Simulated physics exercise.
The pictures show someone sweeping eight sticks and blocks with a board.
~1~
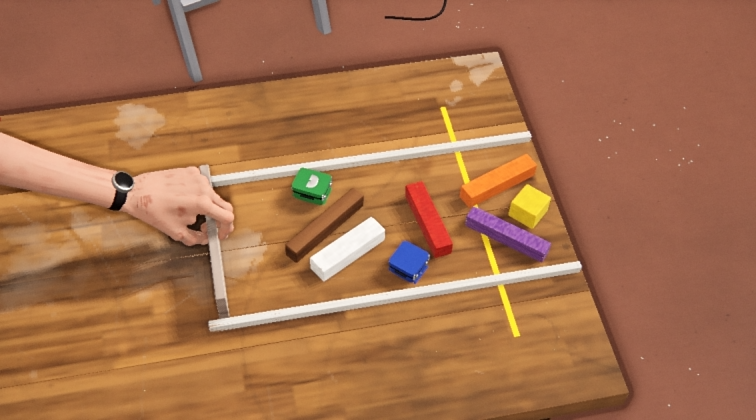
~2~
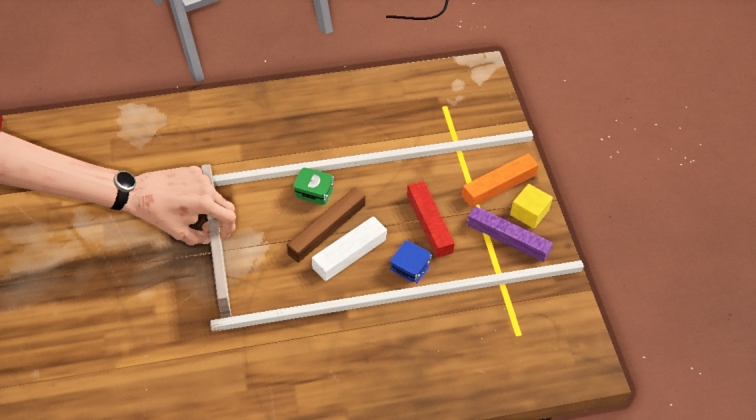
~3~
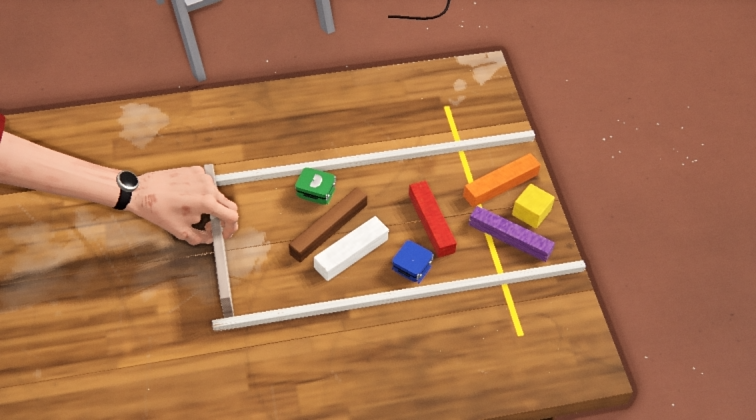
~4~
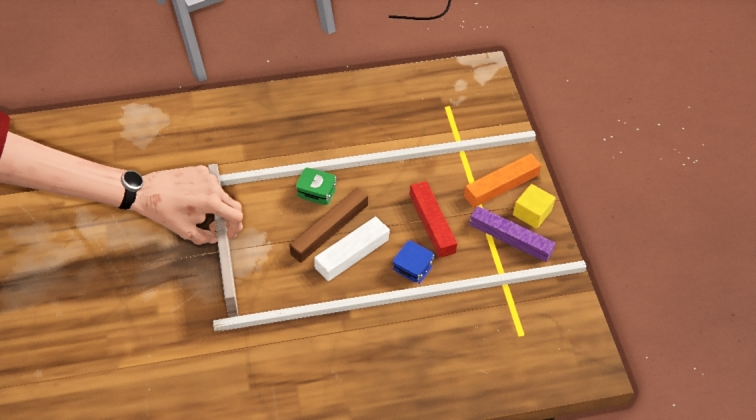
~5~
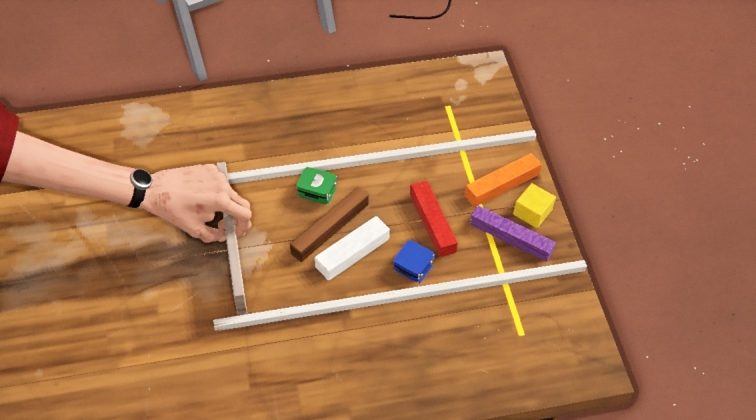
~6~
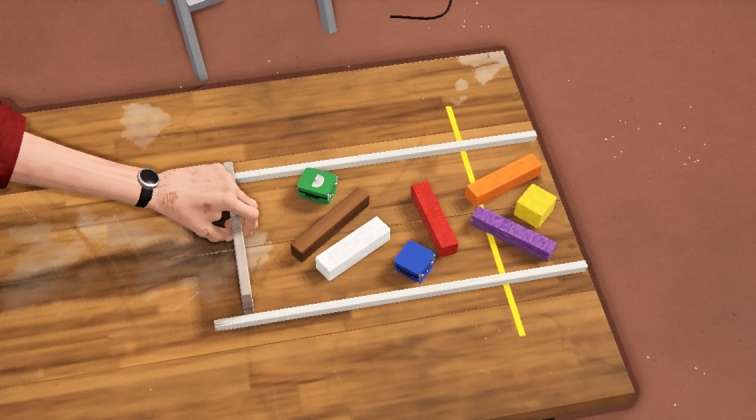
Hand wearing a black watch sliding a board slightly right between white rails, toward coloured blocks and bars lying still on a wooden table.
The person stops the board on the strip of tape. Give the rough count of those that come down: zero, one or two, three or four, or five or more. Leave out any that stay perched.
In the end the number that fall off is one or two.
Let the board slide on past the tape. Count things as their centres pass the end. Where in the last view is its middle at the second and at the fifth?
About (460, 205), then (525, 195).
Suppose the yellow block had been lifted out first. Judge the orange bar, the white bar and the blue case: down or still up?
The orange bar drops off, the white bar holds on, the blue case is kept.
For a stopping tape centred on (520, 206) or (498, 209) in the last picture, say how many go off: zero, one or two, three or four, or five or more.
Taking them in turn, either three or four; either three or four.
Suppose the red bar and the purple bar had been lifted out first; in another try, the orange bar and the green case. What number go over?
0 in the first case, 1 in the second.
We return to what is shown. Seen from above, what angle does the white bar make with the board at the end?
Roughly 25° out of line.
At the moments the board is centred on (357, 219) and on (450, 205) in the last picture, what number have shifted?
The counts are 4 and 8.
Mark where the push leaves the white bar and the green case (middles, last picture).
The white bar stops around (515, 224); the green case around (482, 156).
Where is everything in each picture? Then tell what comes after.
The first picture shows yellow block (530, 206); orange bar (498, 181); purple bar (507, 234); board (214, 240); tape (477, 212).
The second picture shows orange bar (500, 180); blue case (410, 263).
The third picture shows purple bar (511, 234); red bar (432, 218).
The fourth picture shows yellow block (534, 206); board (223, 239).
The fifth picture shows orange bar (503, 180); white bar (353, 248).
The sixth picture shows yellow block (535, 206); orange bar (504, 180); purple bar (513, 234); board (238, 237); tape (482, 211).
Early on, none off yet; yellow block at rest near (535, 206); orange bar at rest near (504, 180); purple bar at rest near (513, 234).
A while later, none off yet; yellow block travelled about its own width near (553, 201); orange bar travelled a little near (543, 170); purple bar travelled a little near (546, 229).
Finally, the number that fall off is one or two; lost, orange bar and yellow block.
